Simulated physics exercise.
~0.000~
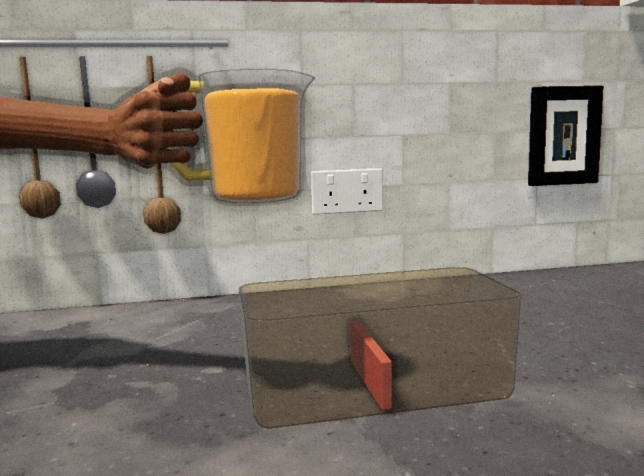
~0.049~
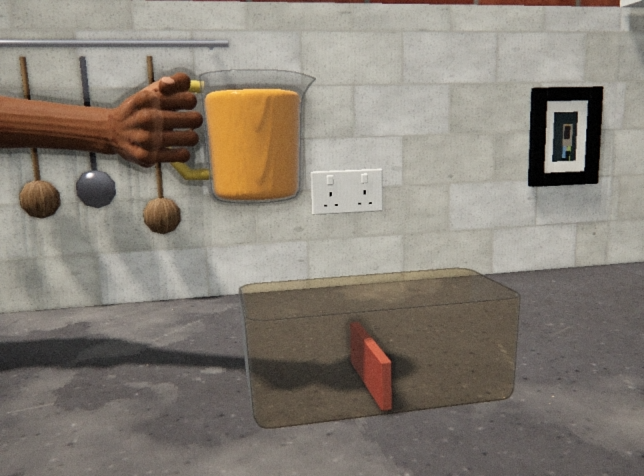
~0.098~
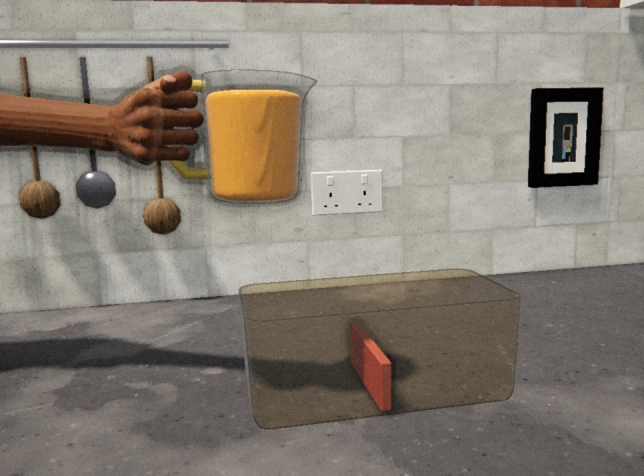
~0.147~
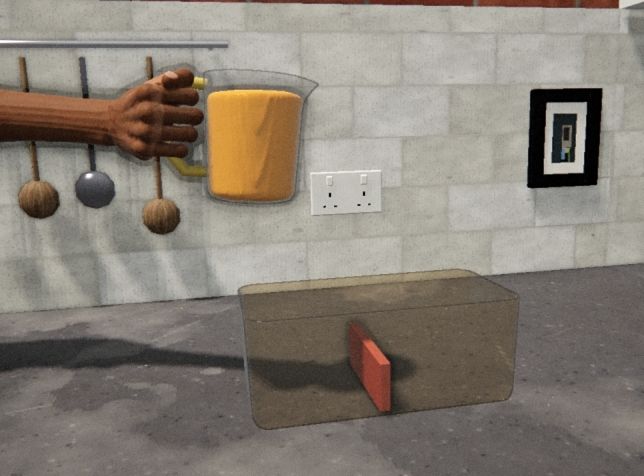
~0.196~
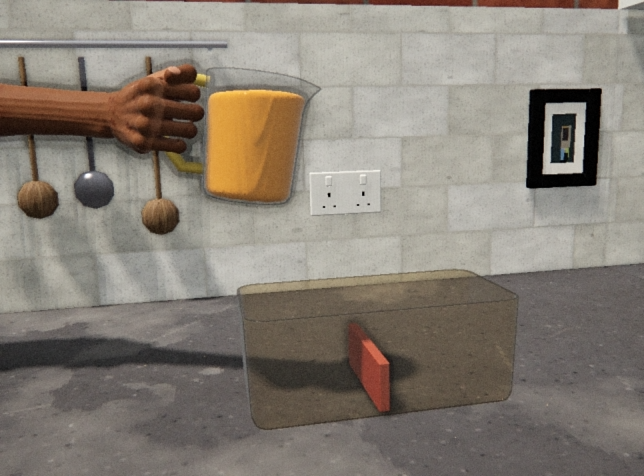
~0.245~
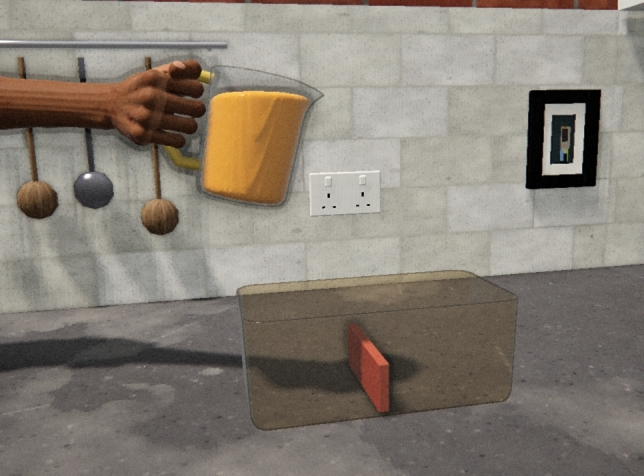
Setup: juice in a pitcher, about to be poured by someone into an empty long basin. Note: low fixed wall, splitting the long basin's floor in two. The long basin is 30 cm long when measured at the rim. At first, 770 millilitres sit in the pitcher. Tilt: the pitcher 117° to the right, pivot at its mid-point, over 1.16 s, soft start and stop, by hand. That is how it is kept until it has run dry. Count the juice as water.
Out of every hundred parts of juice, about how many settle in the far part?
About 77 out of 100.
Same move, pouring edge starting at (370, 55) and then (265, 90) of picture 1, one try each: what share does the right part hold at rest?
The first try gives 90 percent and the second 10 percent.
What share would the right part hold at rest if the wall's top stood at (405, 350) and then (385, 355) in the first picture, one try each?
Respectively close to 30 and 60 %.
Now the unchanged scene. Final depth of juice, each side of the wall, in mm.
Final reading - left some 8 mm, right some 28 mm.
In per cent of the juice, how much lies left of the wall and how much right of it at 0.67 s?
I'd say some 0 on the left and some 4 on the right.
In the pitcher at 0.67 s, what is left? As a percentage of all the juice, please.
Fraction remaining: Approx. 76 per cent.
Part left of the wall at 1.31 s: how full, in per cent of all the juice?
I'd put it near 22 percent.
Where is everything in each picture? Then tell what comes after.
Tilt 0°; pouring edge (315, 77); surface from (204, 96) to (299, 94); the long basin's rim runs from (243, 303) to (494, 282); the wall's top is at (369, 341), in the first picture.
Tilt 1°; pouring edge (315, 78); surface from (205, 96) to (299, 95), in the second picture.
Tilt 2°; pouring edge (317, 80); surface from (206, 96) to (300, 96), in the third picture.
Tilt 5°; pouring edge (319, 84); surface from (208, 96) to (302, 97), in the fourth picture.
Tilt 8°; pouring edge (321, 88); surface from (208, 96) to (304, 98), in the fifth picture.
Tilt 12°; pouring edge (324, 94); surface from (212, 100) to (309, 100), in the sixth picture.
After 0.67 s the tilt is 73° and 77 per cent is still to pour, 0 is left of the wall and 4 right of it.
After 0.98 s the tilt is 110° and 17 per cent is still to pour, 2 is left of the wall and 57 right of it.
After 1.31 s the tilt is 117° and 0 per cent is still to pour, 21 is left of the wall and 77 right of it.
After 1.66 s the tilt is 117° and 0 per cent is still to pour, 22 is left of the wall and 77 right of it.
In the end 22 per cent lies left of the wall, 77 right of it and 1 outside.
